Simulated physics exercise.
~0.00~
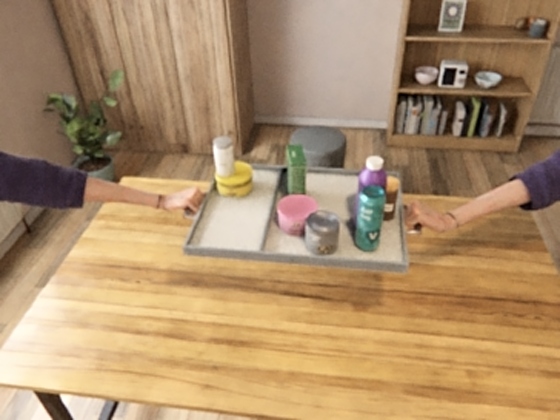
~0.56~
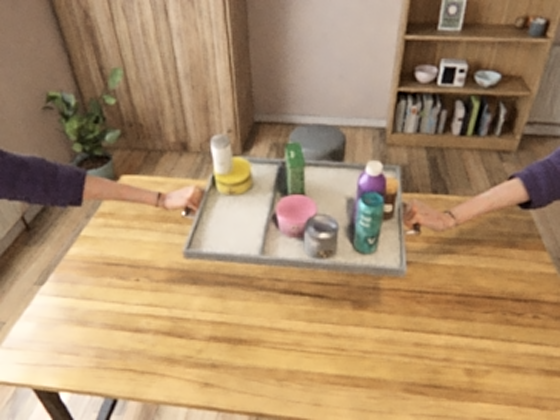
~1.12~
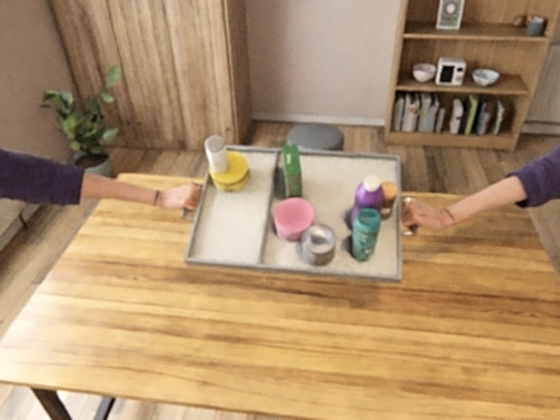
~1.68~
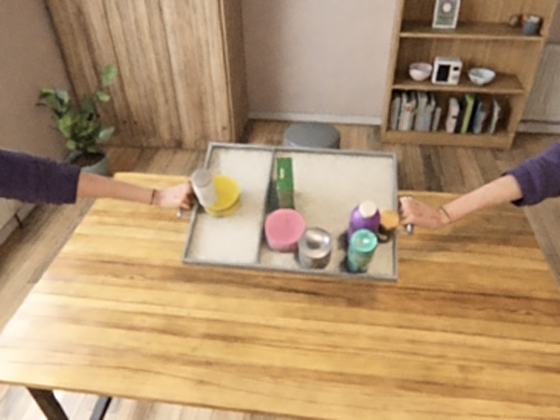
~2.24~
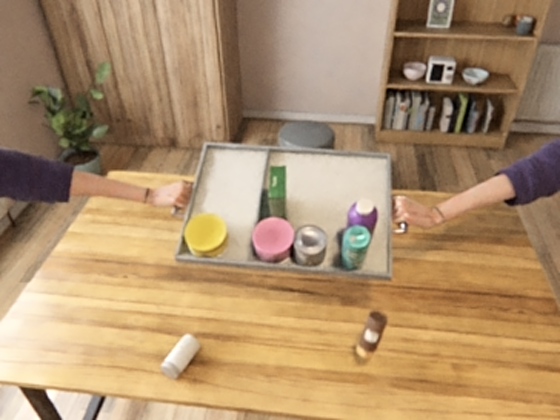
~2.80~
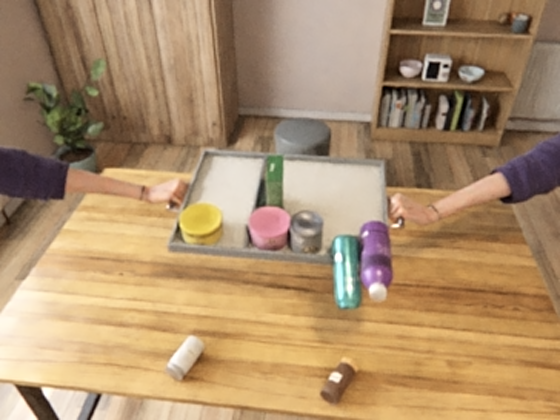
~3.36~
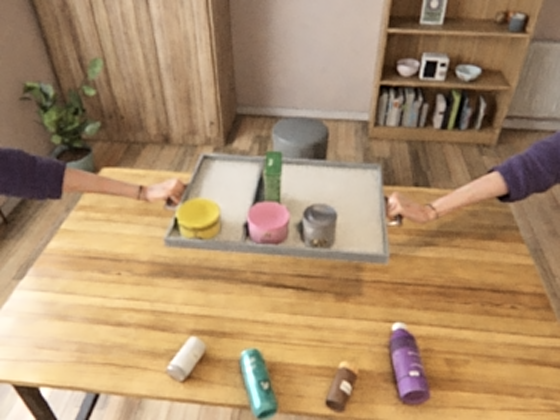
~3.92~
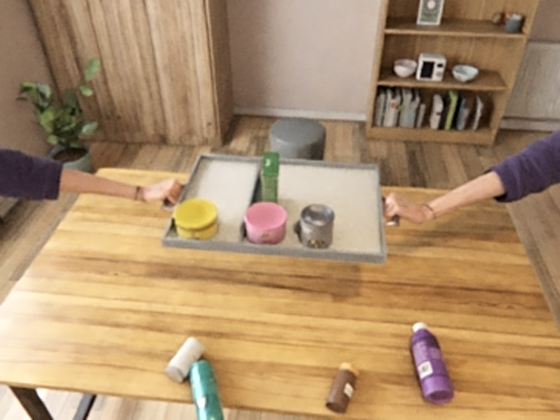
In the video, two hands tip a tray of containers toward the viewer above a wooden table, and two shakers, a turquoise can and a purple bottle fall onto the tabletop. The tray levels with the yellow and pink tubs, grey tin and green packet still aboard.
